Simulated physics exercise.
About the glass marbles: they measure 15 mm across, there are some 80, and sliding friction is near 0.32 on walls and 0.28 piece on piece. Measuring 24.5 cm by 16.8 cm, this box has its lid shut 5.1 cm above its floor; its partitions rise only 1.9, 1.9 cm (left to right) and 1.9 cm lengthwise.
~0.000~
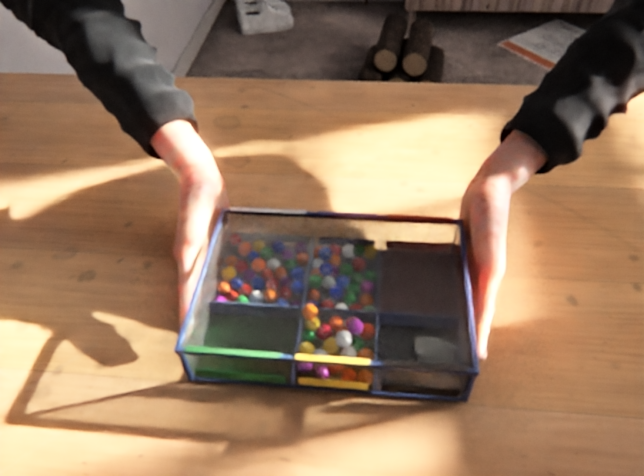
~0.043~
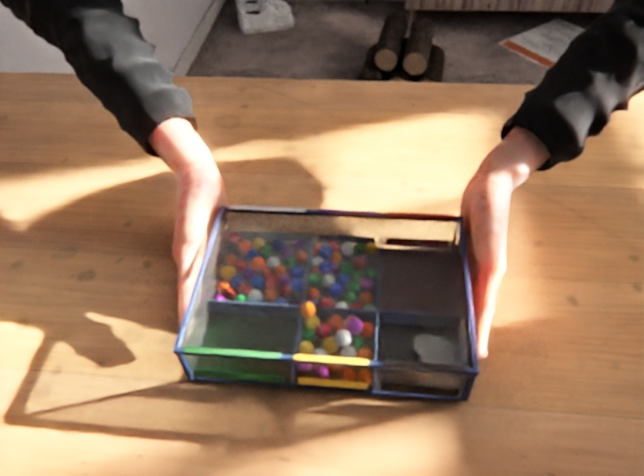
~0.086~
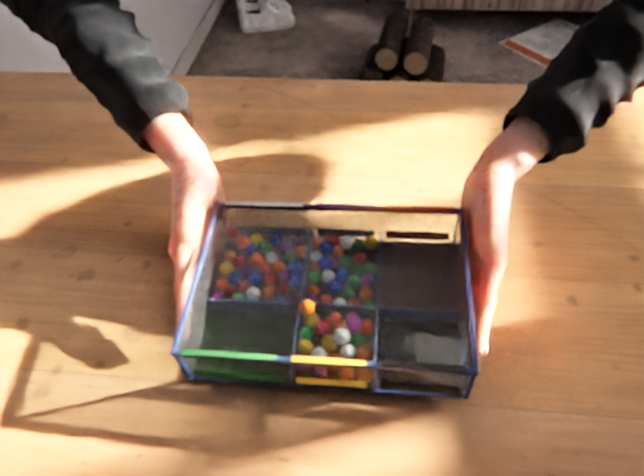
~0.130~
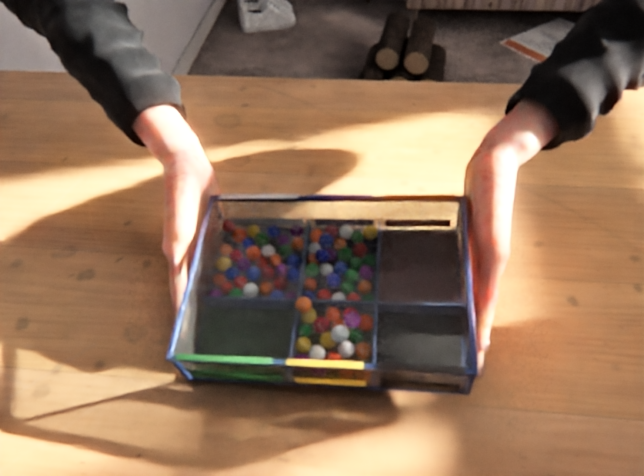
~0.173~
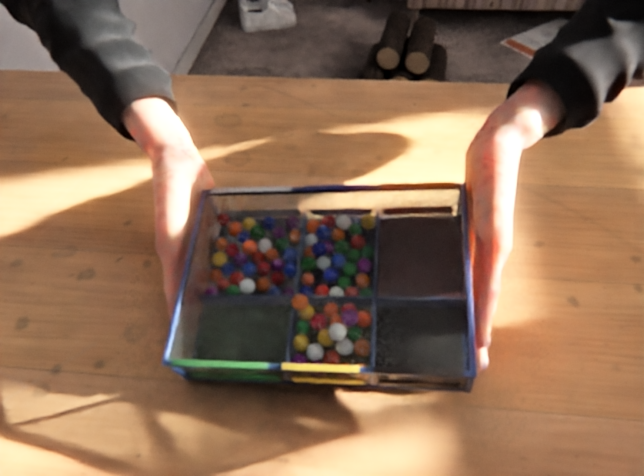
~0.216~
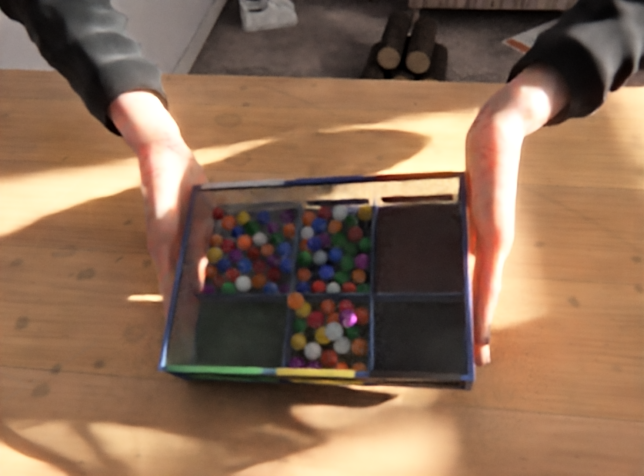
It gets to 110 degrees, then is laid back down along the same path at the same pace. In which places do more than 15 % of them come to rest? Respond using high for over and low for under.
Red low, blue low, green high, yellow high, white low, black low.
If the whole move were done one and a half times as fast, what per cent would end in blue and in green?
Result: Blue = 0 %; green = 70 %.
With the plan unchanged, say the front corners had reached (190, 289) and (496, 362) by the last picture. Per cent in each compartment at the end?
Final shares: Red 75%, blue 5%, green 0%, yellow 0%, white 0%, black 15%.
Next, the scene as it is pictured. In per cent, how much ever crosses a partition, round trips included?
That share comes to about 85 per cent.
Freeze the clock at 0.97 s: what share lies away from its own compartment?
About 40 %.
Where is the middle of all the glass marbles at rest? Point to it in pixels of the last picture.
Near (255, 344).
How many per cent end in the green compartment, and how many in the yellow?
Green at 70 and yellow at 25, in per cent.
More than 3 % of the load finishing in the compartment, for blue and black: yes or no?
Note - blue negative, black negative.
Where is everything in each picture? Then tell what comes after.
Box tilt 0 degrees, front corners at (180, 348) and (473, 370); blue 35 %, yellow 25 %, white 40 %, in the first frame.
Box tilt 1 degrees, front corners at (179, 349) and (473, 370), in the second frame.
Box tilt 4 degrees, front corners at (176, 351) and (473, 369), lowest corner left front, in the third frame.
Box tilt 9 degrees, front corners at (172, 356) and (472, 370), lowest corner left front, in the fourth frame.
Box tilt 15 degrees, front corners at (168, 361) and (471, 372), lowest corner left front, in the fifth frame.
Box tilt 21 degrees, front corners at (164, 366) and (469, 375), lowest corner left front; blue 35 %, yellow 25 %, white 40 %. Its pace works out near 135 degrees a second, in the sixth frame.
Then, at 0.97 s, tilt 110 degrees; blue 15 %, green 25 %, yellow 25 %, white 30 %.
After 1.48 s, tilt 47 degrees; green 75 %, yellow 20 %, white 5 %.
After 2.05 s, tilt 0 degrees; green 70 %, yellow 25 %, white 5 %.
At rest (2.9 s), red 0 %, blue 0 %, green 70 %, yellow 25 %, white 5 %, black 0 %.
